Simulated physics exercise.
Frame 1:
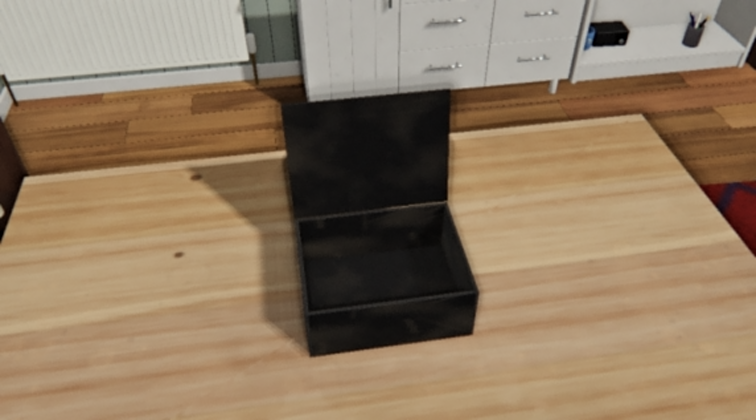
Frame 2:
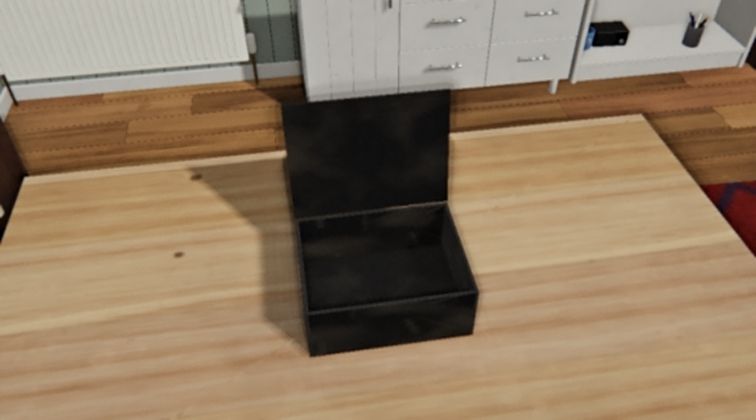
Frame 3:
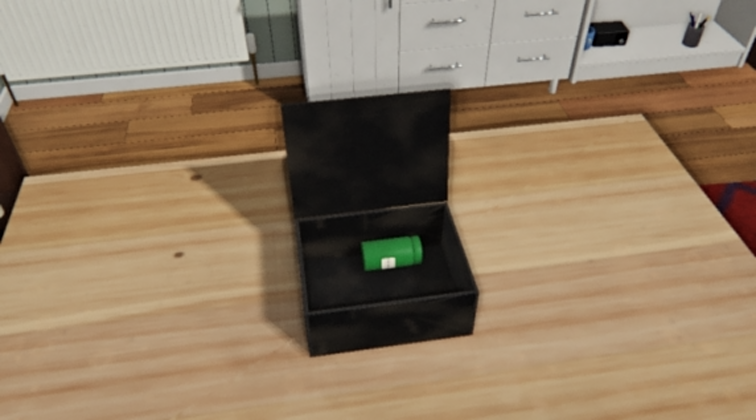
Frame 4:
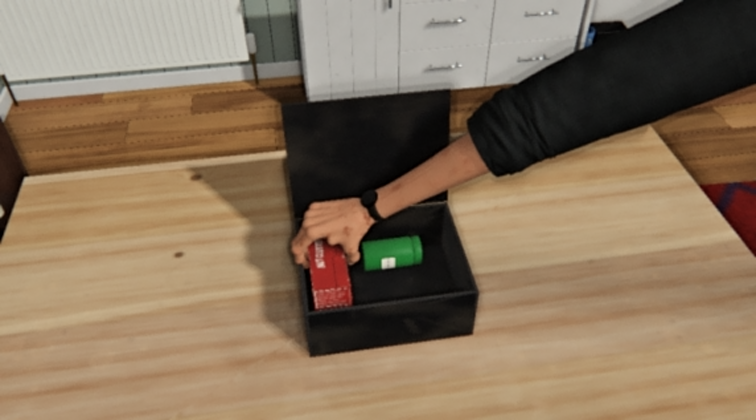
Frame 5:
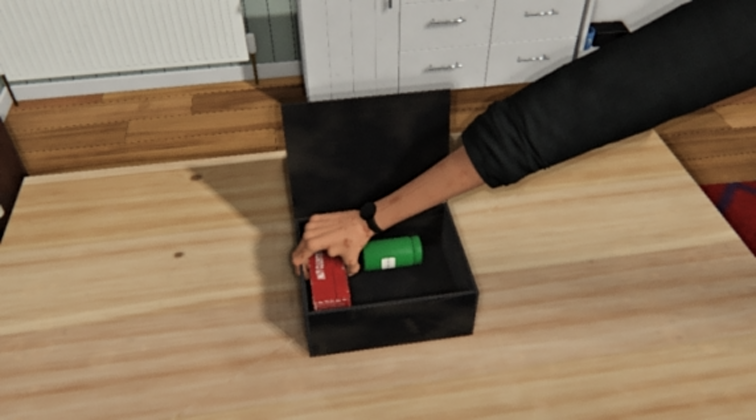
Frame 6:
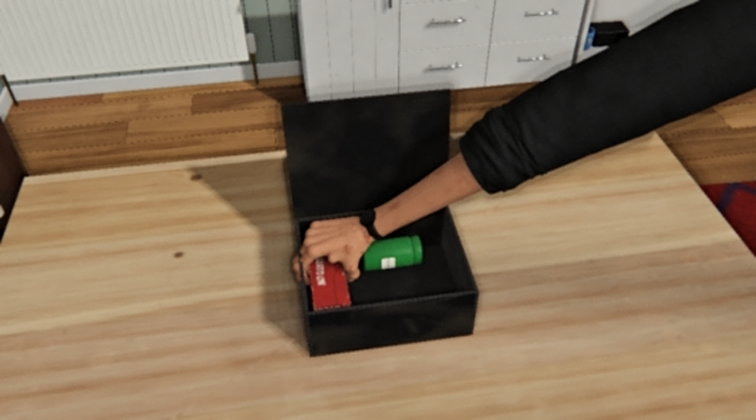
The footage shows an open, empty black box on a wooden table, then a green shaker lying inside it. A hand reaching from the right lowers a red carton into the left side, beside the shaker, and keeps hold of it.
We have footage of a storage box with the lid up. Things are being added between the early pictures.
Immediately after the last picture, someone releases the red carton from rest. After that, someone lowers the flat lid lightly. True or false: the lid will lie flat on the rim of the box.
True.
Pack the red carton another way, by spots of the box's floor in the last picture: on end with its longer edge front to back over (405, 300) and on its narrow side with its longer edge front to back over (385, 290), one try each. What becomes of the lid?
Try one: Lid stays raised; try two: Lid stays raised.
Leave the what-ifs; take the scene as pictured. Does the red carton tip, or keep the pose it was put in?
Well, the red carton stays just as set.
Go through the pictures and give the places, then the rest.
In the first frame, the last thing is not in view yet.
In the second frame, the last thing is not in view yet.
In the third frame, the last thing is not in view yet; green shaker (391, 253).
The fourth frame shows coming down; red carton (327, 265); green shaker (391, 253).
The fifth frame shows coming down; red carton (328, 276); green shaker (391, 253).
The sixth frame shows in place under the hand; red carton (328, 282); green shaker (391, 253).
Then, 1.20 s after the last picture, lid starting down.
Then, 1.60 s after the last picture, lid 57° above the rim.
Then, 1.80 s after the last picture, lid 35° above the rim.
Then, 2.00 s after the last picture, lid 9° above the rim.
At rest, lid shut; both in place. Seen from the same camera at the end, red carton near (328, 282).
